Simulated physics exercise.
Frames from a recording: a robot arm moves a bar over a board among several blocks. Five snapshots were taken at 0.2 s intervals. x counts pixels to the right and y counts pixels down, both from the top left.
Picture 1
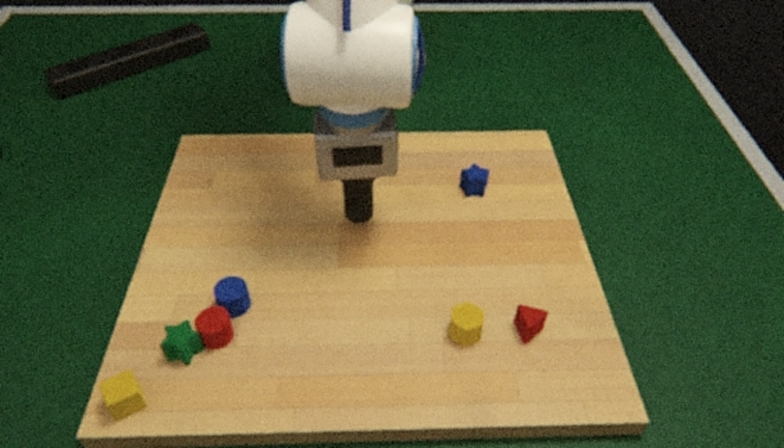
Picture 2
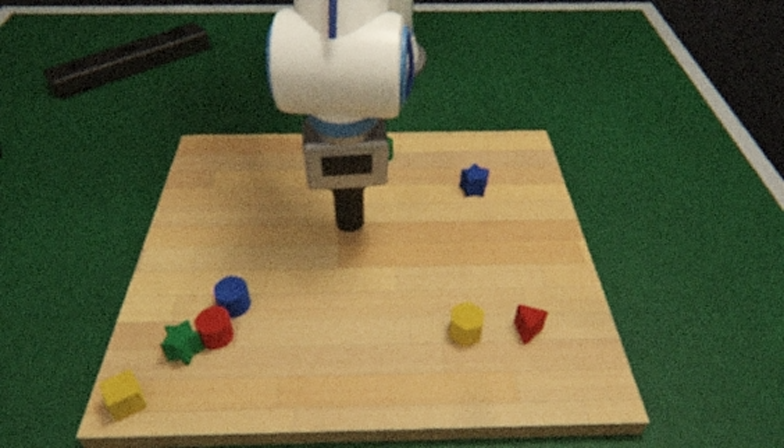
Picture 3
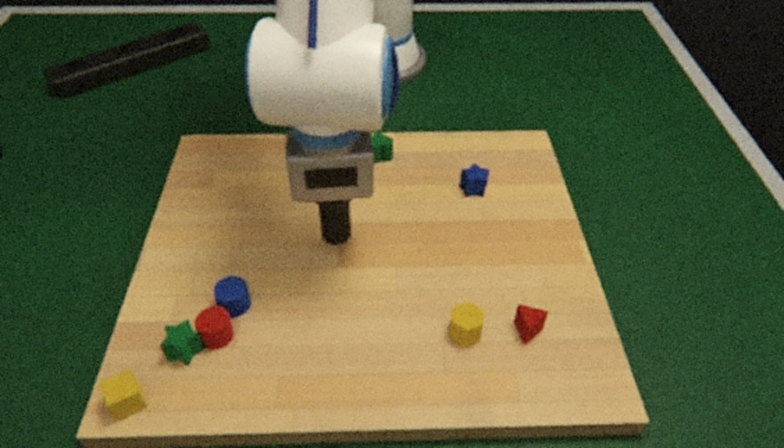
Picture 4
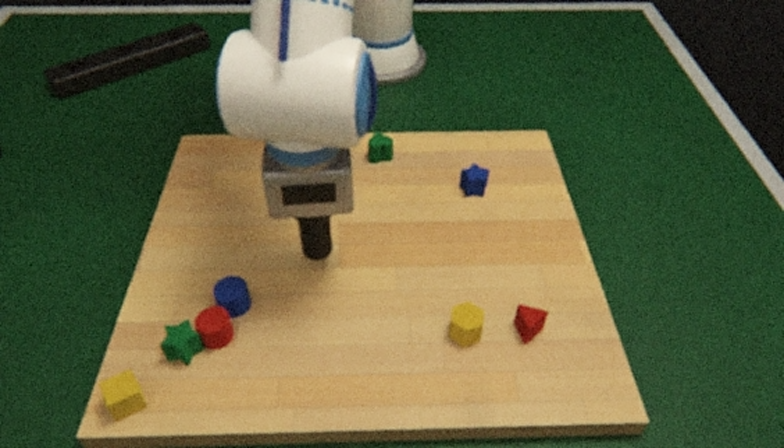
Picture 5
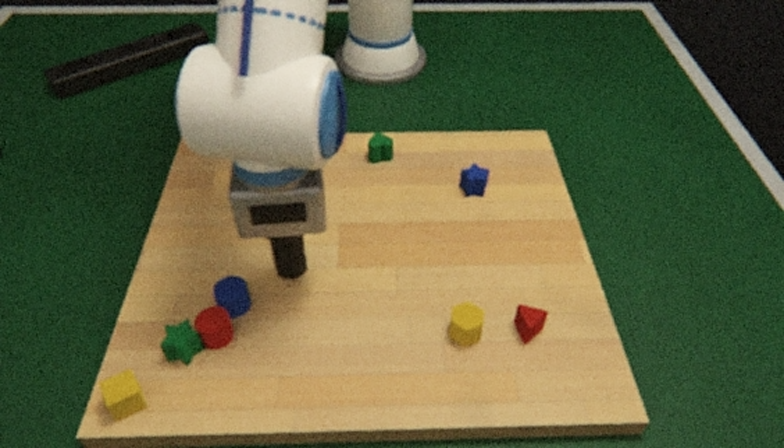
White robot arm moving a dark bar toward the viewer and left above a wooden board, the small coloured blocks staying still.
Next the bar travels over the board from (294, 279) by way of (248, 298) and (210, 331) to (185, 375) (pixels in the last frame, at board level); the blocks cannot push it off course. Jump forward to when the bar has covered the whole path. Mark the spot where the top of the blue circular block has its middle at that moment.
For the centre of its top, I'd go with (164, 318).
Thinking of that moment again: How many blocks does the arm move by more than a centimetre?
My guess is at least three.
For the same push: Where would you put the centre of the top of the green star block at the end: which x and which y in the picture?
Roughly at (144, 363).
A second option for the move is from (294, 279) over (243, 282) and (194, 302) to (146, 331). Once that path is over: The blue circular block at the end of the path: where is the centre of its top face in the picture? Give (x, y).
If I read the scene right, the answer is (211, 302).
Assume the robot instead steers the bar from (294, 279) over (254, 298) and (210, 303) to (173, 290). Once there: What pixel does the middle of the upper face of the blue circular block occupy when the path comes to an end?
The blue circular block ends near (162, 304).
On the path given first. One third of the way, bar (245, 288); red circular block (207, 323); blue circular block (212, 296).
Two thirds of the way, bar (206, 321); green star block (164, 346), turned 35° clockwise; red circular block (195, 344); blue circular block (169, 315).
At the end, bar (180, 365); yellow square unmoved; green star block (144, 363), turned 105° clockwise; red circular block (184, 389); blue circular block (164, 318).
